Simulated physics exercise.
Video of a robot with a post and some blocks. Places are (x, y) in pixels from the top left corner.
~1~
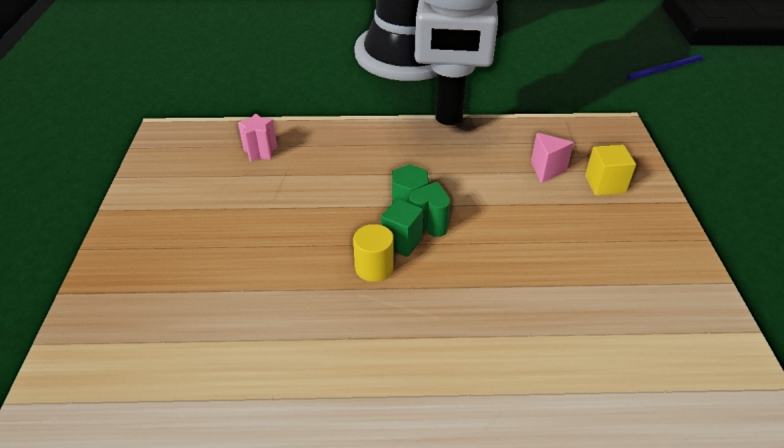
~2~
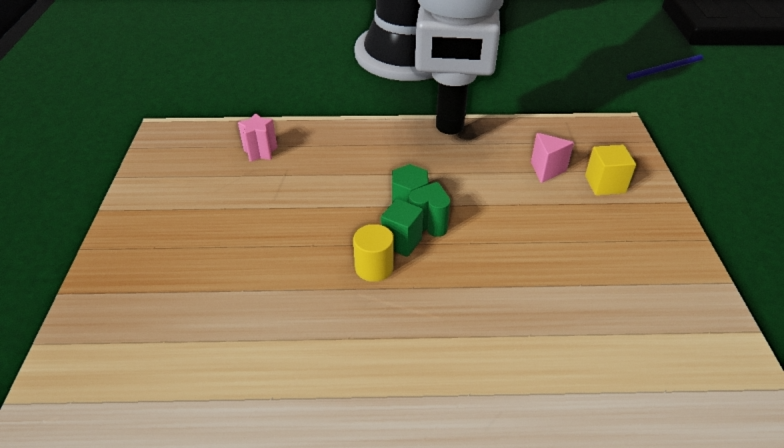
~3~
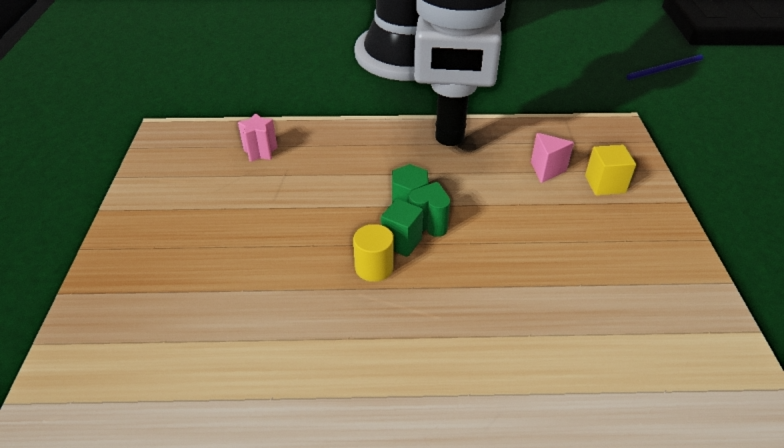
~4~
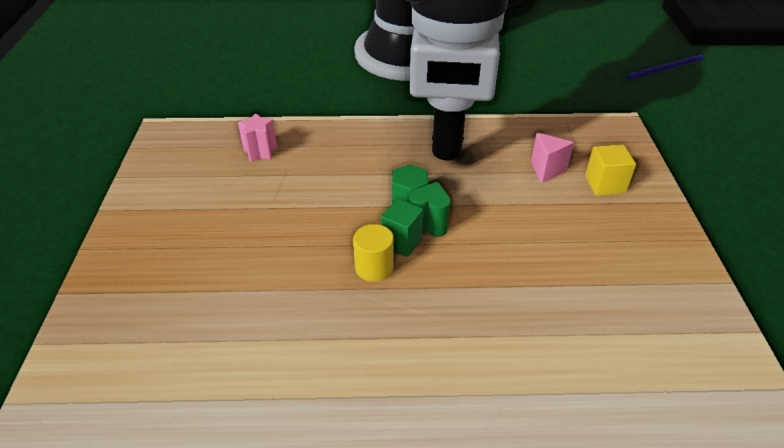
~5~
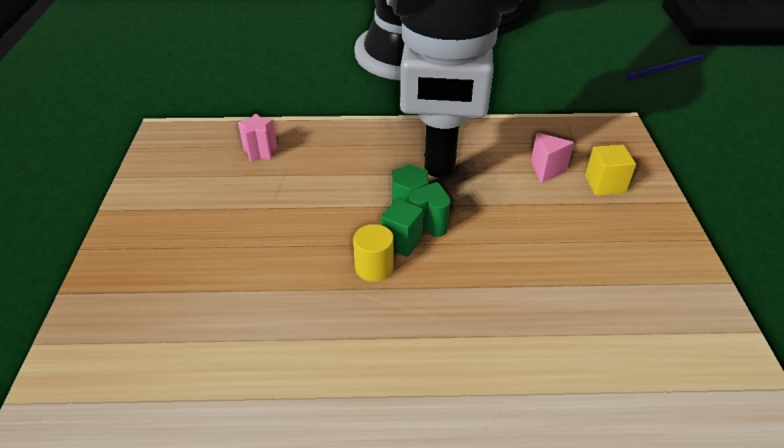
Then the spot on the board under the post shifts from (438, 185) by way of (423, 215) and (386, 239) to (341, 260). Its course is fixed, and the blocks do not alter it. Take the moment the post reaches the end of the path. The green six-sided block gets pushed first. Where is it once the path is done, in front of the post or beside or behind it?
Once the path is finished, the green six-sided block lies beside or behind the post.
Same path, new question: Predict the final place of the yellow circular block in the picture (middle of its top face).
It sits at (358, 259).
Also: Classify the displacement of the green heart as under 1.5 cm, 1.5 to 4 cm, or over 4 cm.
Its displacement is between 1.5 and 4 cm.
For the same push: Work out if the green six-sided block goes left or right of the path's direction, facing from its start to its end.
The shift goes right.
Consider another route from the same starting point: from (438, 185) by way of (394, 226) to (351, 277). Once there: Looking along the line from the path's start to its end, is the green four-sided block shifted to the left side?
Yes, I think so.
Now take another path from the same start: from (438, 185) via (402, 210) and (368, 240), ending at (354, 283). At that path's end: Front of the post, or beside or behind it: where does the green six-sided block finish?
The green six-sided block slips off.
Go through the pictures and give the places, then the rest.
In the first frame, tip of the post (449, 119), middles of tops, yellow circular block (373, 237), green four-sided block (402, 212), green six-sided block (410, 176), green heart (431, 195).
In the second frame, post (450, 127), nothing pushed.
In the third frame, post (450, 139), nothing pushed.
In the fourth frame, post (447, 153), nothing pushed.
In the fifth frame, post (440, 169), yellow circular block (373, 237), green four-sided block (402, 212), green six-sided block (410, 176), green heart (431, 195).
The first path, step by step. One third of the way, post (423, 200); green four-sided block (400, 216); green six-sided block (388, 188), turned 60° clockwise; green heart (434, 207), turned 20° clockwise.
Two thirds of the way, post (385, 223); yellow circular block (359, 255); green four-sided block (391, 233), turned 30° anticlockwise; green six-sided block (357, 194), turned 105° clockwise; green heart (437, 215).
At the end, post (340, 243); yellow circular block (358, 259); green four-sided block (385, 238), turned 65° anticlockwise; green six-sided block (353, 195), turned 115° clockwise; green heart (437, 215).
